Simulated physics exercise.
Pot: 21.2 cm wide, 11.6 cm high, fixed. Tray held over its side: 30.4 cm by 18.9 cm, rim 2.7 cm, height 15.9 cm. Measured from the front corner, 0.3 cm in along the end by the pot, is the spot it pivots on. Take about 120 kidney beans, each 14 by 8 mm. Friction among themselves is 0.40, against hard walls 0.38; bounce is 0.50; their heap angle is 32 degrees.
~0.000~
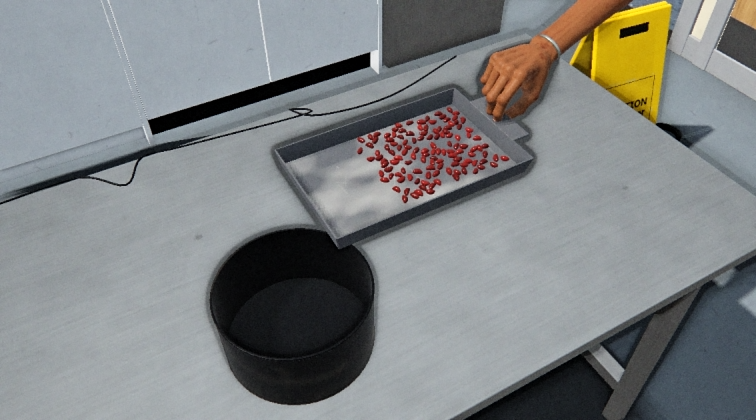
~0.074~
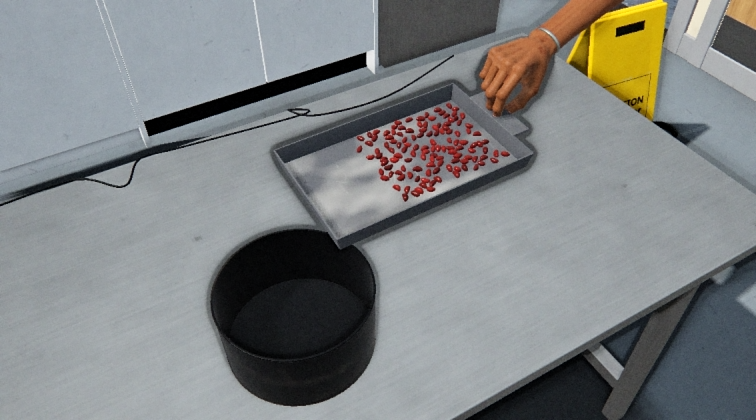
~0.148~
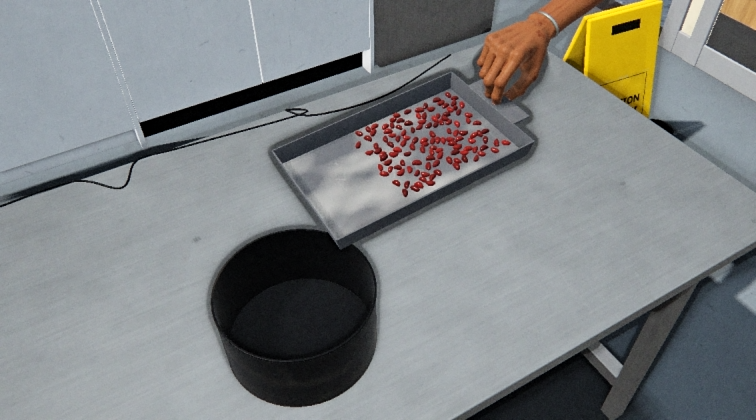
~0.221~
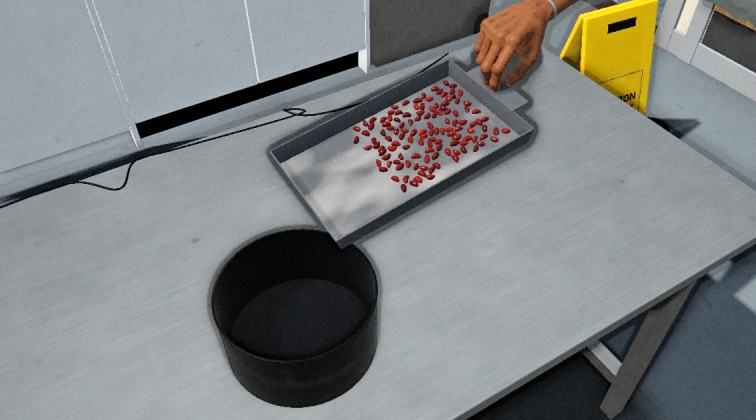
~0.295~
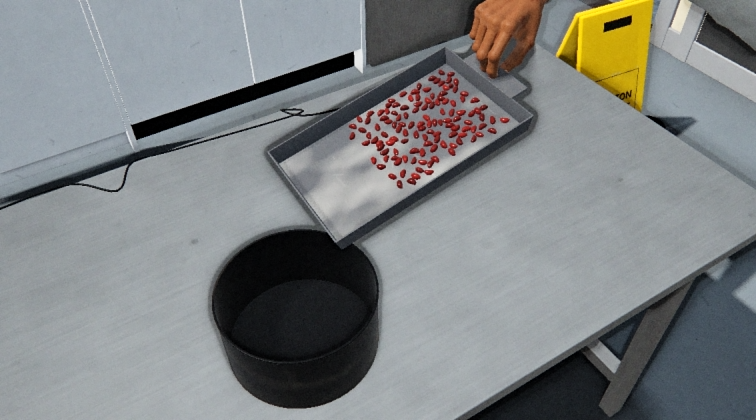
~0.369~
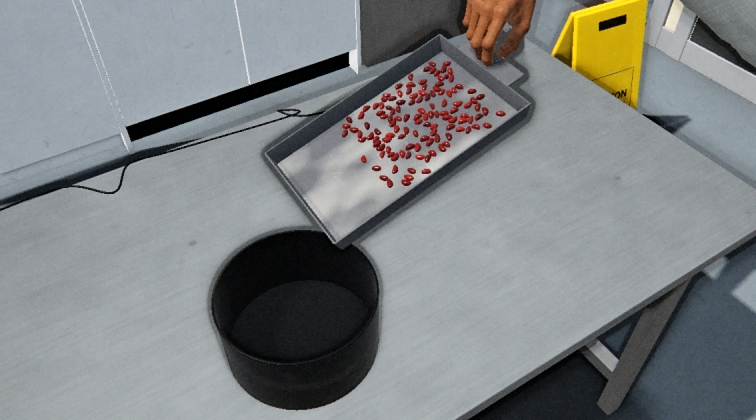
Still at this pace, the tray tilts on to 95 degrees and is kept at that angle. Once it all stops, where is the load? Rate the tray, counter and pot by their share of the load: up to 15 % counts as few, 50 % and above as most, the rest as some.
Tray: Few; counter: Some; pot: Most.
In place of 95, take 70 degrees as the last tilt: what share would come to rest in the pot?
I'd expect some 10 per cent in the pot.
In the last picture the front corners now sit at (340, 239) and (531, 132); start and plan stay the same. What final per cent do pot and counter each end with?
Pot 90, counter 5.
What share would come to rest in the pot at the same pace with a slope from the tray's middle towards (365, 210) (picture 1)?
I'd say close to 100 %.
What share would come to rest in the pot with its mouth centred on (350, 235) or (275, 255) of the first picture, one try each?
Estimates: 55 % and 90 %, in that order.
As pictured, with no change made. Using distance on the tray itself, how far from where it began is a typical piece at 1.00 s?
20 cm.
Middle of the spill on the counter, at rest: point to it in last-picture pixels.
Spill centre at rest: About (246, 280).
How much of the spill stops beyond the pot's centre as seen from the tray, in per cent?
Share past the middle: Roughly 60 percent.
After 1.00 s, tilt 54 degrees; the tray holds 95 %, the pot 0 %.
Then, at 1.42 s, tilt 78 degrees; the tray holds 85 %, the pot 10 %.
After 1.92 s, tilt 95 degrees; the tray holds 25 %, the pot 45 %.
By 3.3 s all is still; tray 0 %, counter 30 %, pot 70 %.
